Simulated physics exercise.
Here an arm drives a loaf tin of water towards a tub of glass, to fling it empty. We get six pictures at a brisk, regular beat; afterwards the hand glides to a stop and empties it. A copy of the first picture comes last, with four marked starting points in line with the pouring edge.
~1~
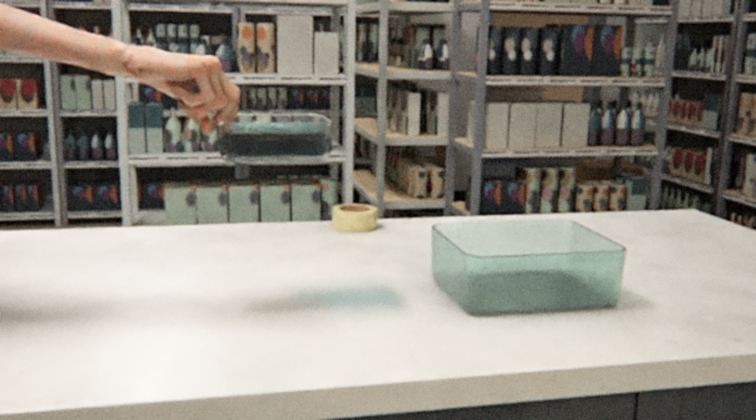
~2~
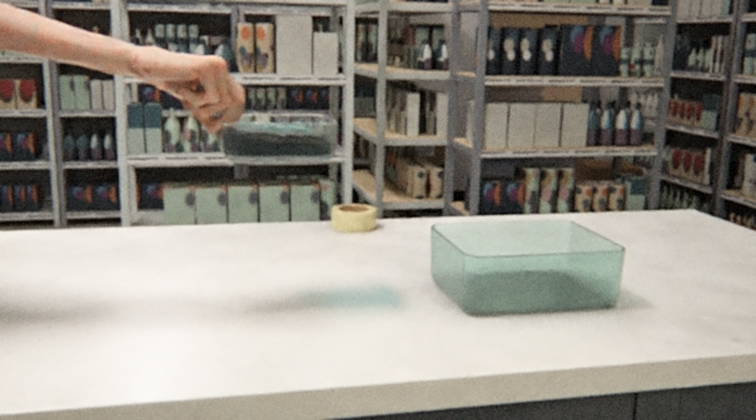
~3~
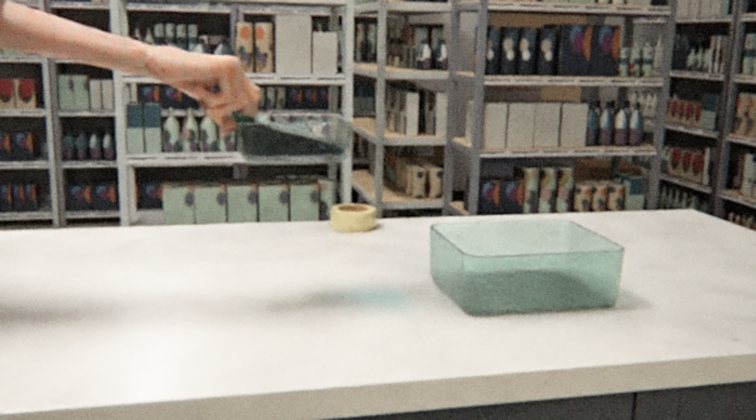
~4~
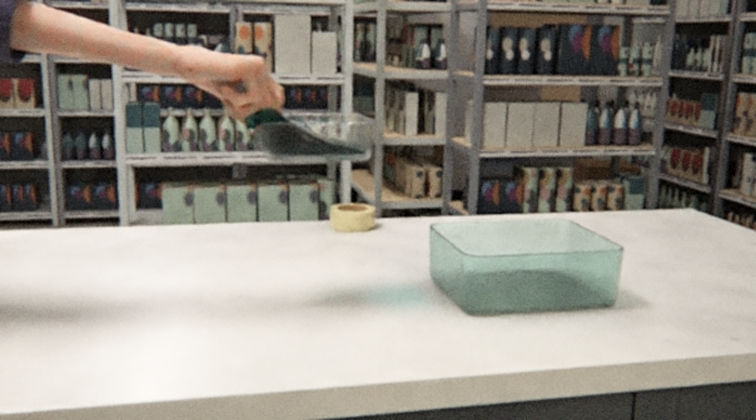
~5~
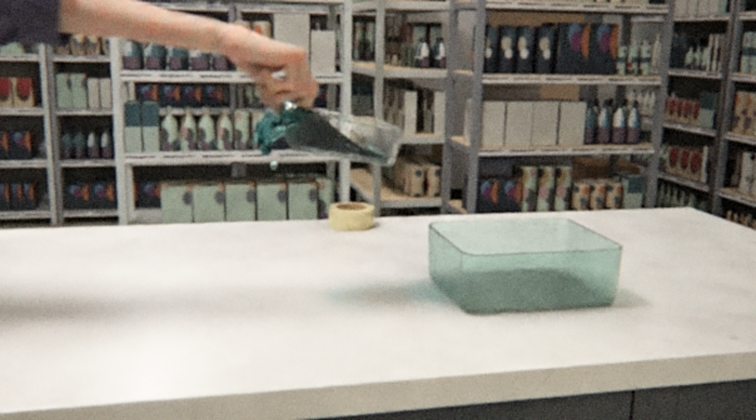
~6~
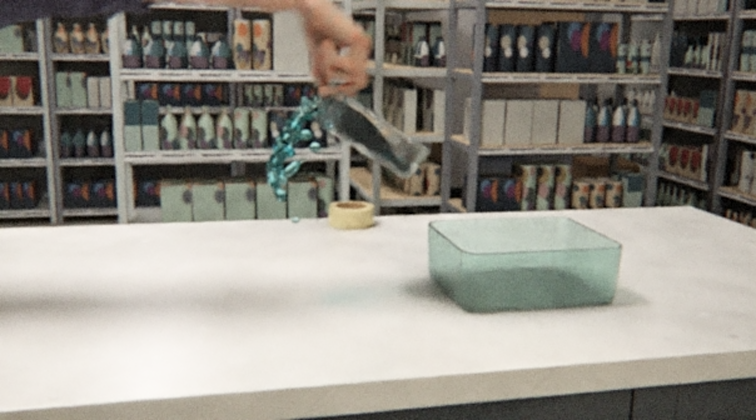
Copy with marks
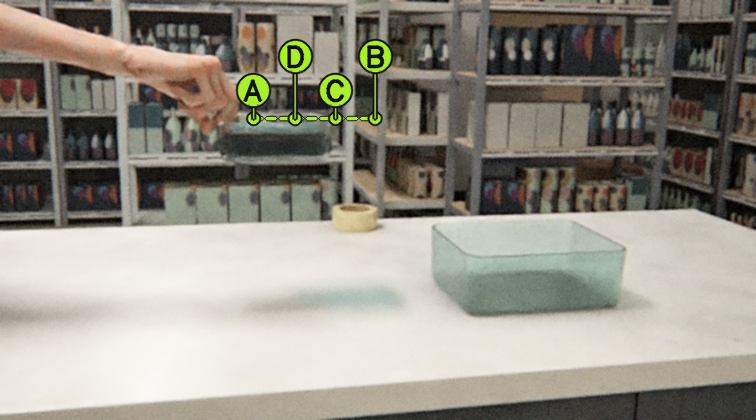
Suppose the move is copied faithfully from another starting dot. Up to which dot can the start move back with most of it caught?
Use place D.
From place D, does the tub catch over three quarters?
No, it does not.
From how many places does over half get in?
Three.
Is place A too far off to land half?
Yes, that goes wrong.
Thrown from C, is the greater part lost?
No, not at all.
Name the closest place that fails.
It is A.
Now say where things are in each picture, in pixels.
The first frame shows upright, lip at (325, 118); tub from (463, 315) to (617, 305); nothing has left yet.
The second frame shows upright, lip at (329, 118); nothing has left yet.
The third frame shows upright, lip at (344, 118); water is over the rim, down to (235, 118).
The fourth frame shows upright, lip at (366, 118); water is over the rim, down to (254, 132).
The fifth frame shows tipped about 10°, lip at (393, 125); water is over the rim, down to (273, 167).
The sixth frame shows tipped about 33°, lip at (419, 145); water is over the rim, down to (294, 221).
In lime, A at (253, 118); B at (375, 118); C at (335, 118); D at (295, 118).
Choosing A, about 22 % lands in the tub, 71 % falls short and 6 % goes beside or beyond.
Choosing B, about 75 % lands in the tub, 16 % falls short and 9 % goes beside or beyond.
Choosing C, about 73 % lands in the tub, 17 % falls short and 10 % goes beside or beyond.
Choosing D, about 62 % lands in the tub, 31 % falls short and 7 % goes beside or beyond.
